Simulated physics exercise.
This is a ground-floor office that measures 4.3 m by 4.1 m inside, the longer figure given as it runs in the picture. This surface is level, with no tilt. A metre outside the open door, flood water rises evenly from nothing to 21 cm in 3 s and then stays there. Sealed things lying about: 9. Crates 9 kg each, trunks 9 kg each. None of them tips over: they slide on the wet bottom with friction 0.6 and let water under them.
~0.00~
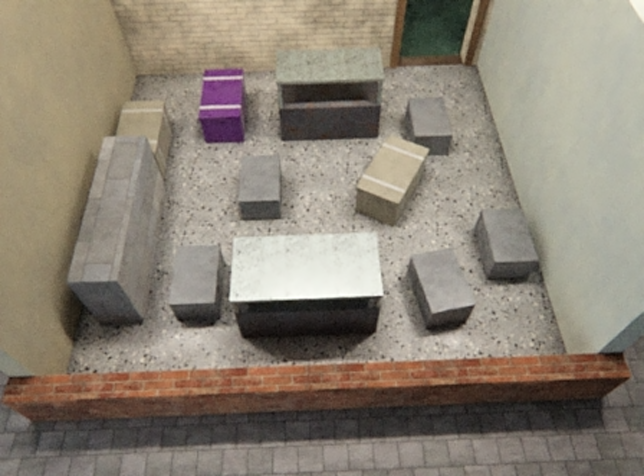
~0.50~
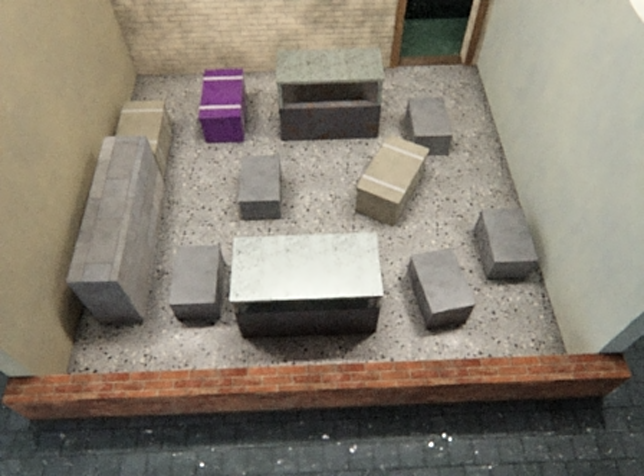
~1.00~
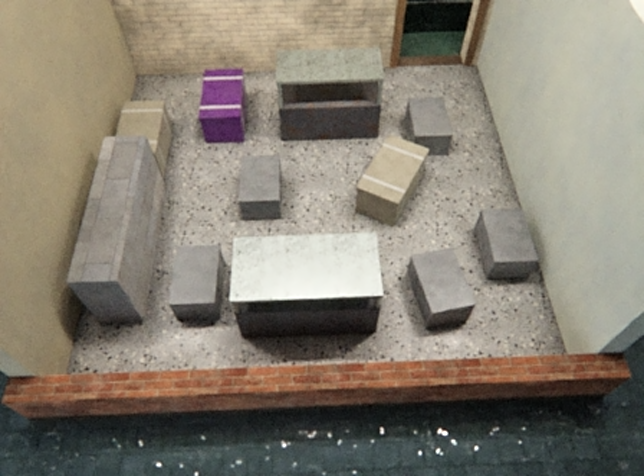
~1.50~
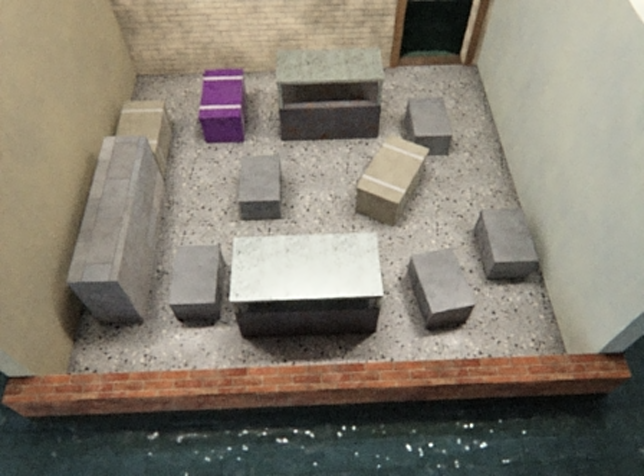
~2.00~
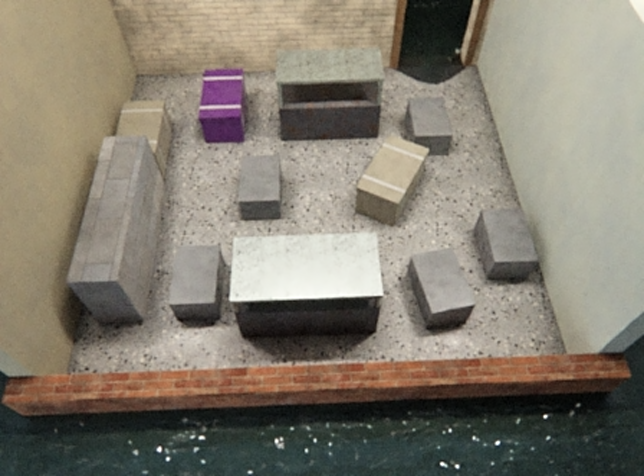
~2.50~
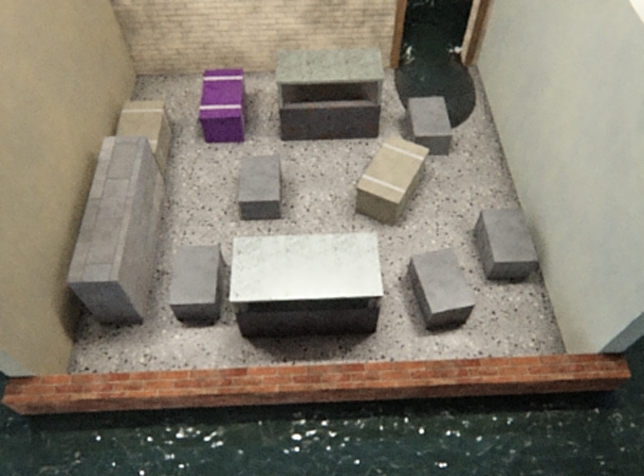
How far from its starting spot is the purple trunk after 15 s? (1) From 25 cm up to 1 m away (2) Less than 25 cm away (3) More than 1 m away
1, from 25 cm up to 1 m away.
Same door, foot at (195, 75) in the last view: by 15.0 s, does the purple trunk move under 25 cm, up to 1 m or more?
You'd see the purple trunk wander off a long way.
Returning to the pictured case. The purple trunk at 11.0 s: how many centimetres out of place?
0 cm or so by then.
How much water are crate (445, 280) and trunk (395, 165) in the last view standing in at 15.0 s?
Depth approx. 12 cm / 9 cm.
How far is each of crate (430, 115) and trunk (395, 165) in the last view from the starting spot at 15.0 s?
In turn: 200 cm, 250 cm.
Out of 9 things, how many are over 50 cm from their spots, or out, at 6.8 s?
The number by then is 4.
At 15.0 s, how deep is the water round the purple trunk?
Depth approx. 10 cm.
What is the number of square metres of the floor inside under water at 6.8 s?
Somewhere about 10.0 m2, give or take.
After 3.5 s the purple trunk is near (222, 92), 0.0 m from its start, aground; 0 afloat.
After 6.8 s the purple trunk is near (222, 92), 0.0 m from its start, aground; 4 afloat.
After 11.0 s the purple trunk is near (222, 92), 0.0 m from its start, aground; 7 afloat.
After 15.0 s the purple trunk is near (248, 63), 0.5 m from its start, afloat; 9 afloat.
